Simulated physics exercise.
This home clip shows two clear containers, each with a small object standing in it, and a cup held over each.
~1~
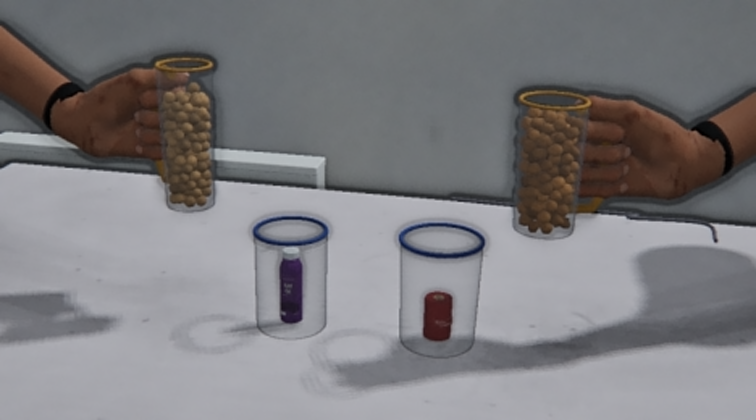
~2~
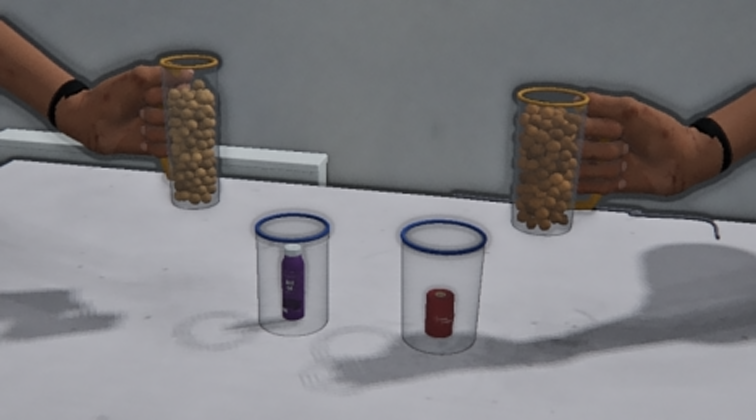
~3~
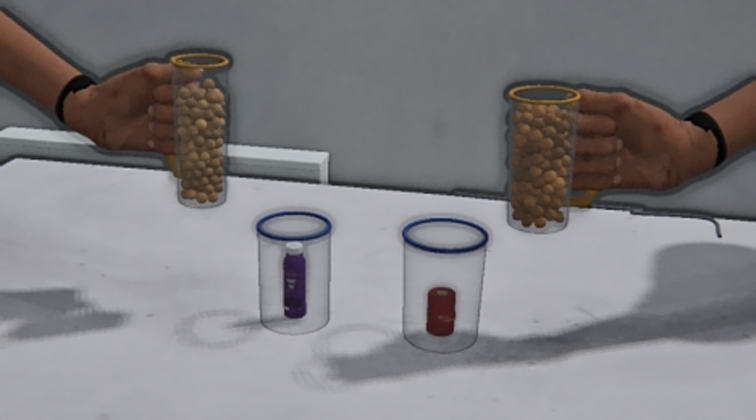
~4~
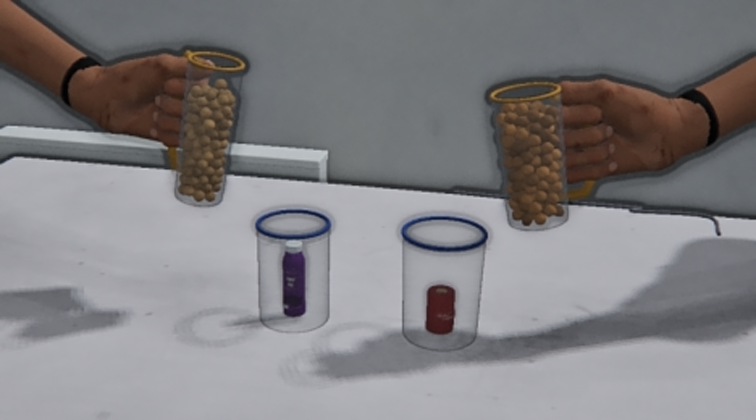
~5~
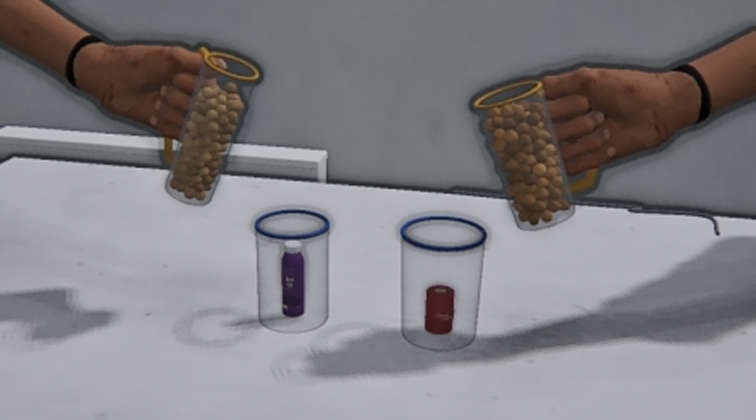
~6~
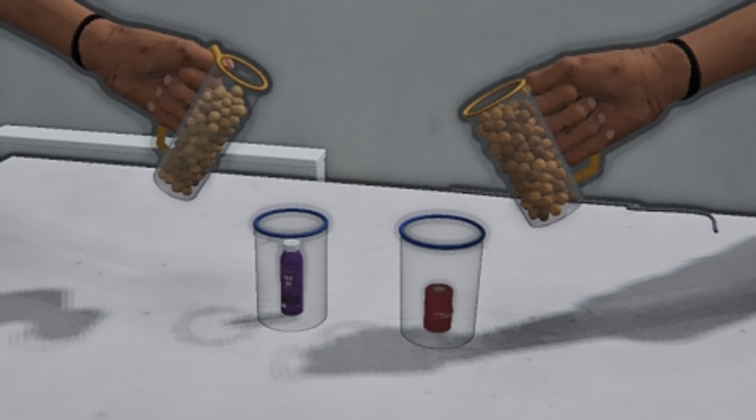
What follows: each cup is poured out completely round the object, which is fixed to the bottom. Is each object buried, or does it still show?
Left: Visible. Right: Submerged.
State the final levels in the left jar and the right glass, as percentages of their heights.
Left 65 %, right 70 %.
Then, 0.54 s after the last picture, left jar empty, all of its cupful still in the cup; right glass empty, all of its cupful still in the cup.
Then, 1.02 s after the last picture, left jar nearly empty, about two thirds of its cupful still in the cup; right glass nearly empty, most of its cupful still in the cup.
Then, 1.42 s after the last picture, left jar half full, none of its cupful still in the cup, two pieces on the table; right glass half full, none of its cupful still in the cup.
At rest, left jar two thirds full (surface near (291, 257)), two pieces on the table; right glass two thirds full (surface near (441, 261)), two pieces on the table; the left thing is still showing; the right thing is covered.
